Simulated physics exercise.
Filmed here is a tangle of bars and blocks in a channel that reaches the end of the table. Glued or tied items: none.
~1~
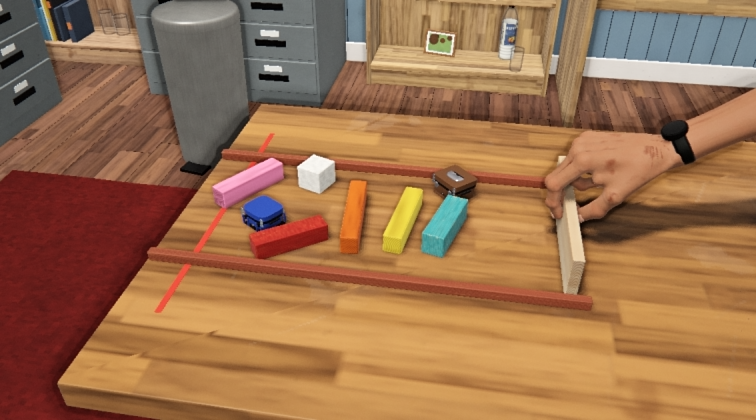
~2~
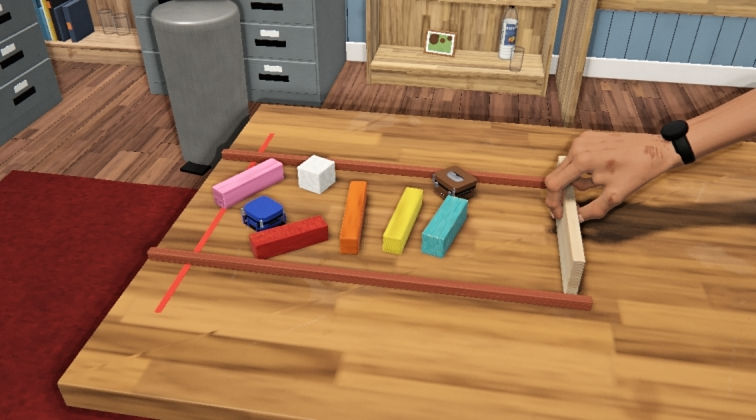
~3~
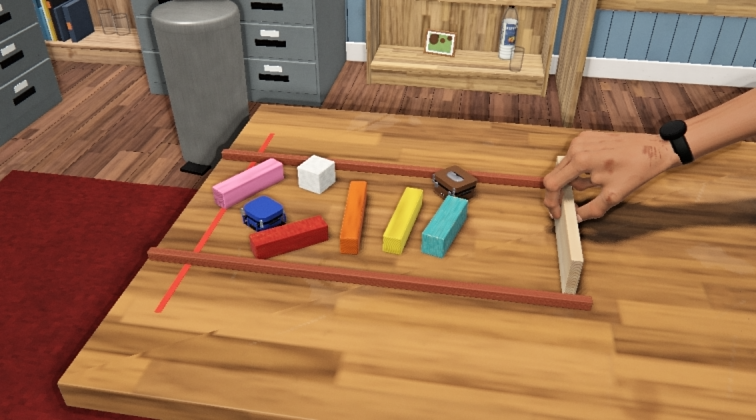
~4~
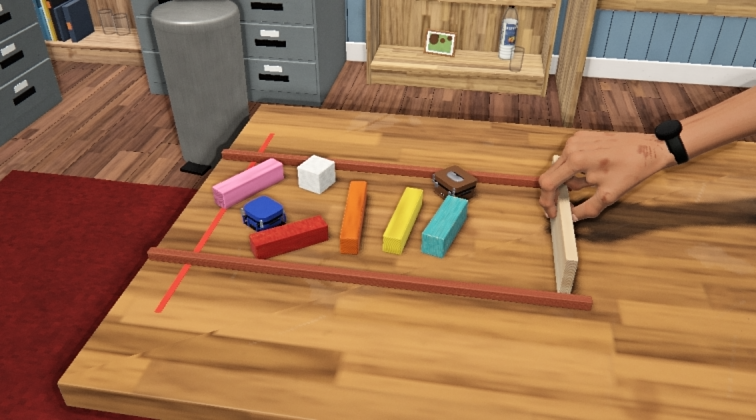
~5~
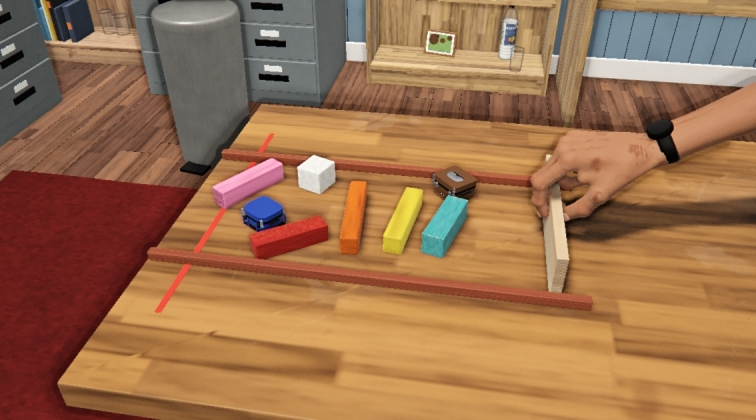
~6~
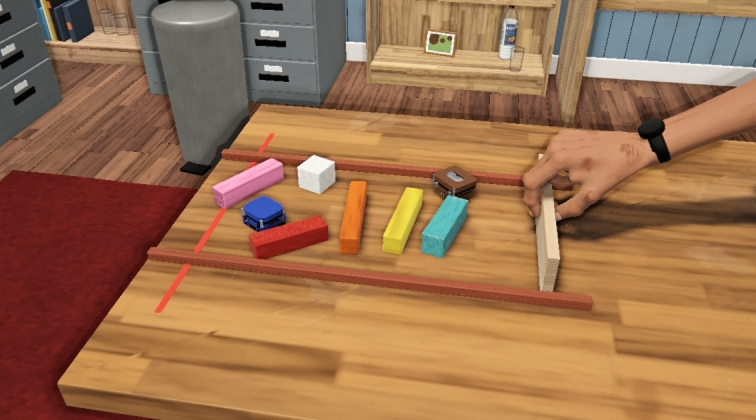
The clip opens on a wooden table where colored sticks, a white block, and blue and brown cases lie between two reddish rails, with a hand gripping an upright board at the right. The hand stays still at first, then slides the board slightly left, while the other objects remain unmoved.
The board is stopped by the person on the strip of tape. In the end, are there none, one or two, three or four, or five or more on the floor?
Well, more than four end up dropping off.
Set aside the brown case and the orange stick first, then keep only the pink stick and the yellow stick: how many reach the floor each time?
The first removal gives 3, the second gives 3.
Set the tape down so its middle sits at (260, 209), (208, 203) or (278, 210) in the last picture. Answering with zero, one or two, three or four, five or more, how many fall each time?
Taking them in turn, 1 or 2; five or over; none at all.
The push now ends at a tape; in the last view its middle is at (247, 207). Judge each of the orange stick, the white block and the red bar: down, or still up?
What happens: The orange stick does not come off, the white block does not come off, the red bar goes down.
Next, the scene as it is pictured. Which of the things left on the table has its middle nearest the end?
The yellow stick is the one.
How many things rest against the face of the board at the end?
I count 2 of them.
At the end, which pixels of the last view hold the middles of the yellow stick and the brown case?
The yellow stick settles near (195, 199); as for the brown case, near (235, 161).
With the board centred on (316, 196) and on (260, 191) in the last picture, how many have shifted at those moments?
The count is 8 at the first point and 8 at the second.
Soon after, none off yet; pink stick at rest near (249, 183); blue case at rest near (264, 216); white block at rest near (317, 175).
In the end, the number that fall off is five or more; gone, orange stick, red bar, white block, blue case and pink stick.
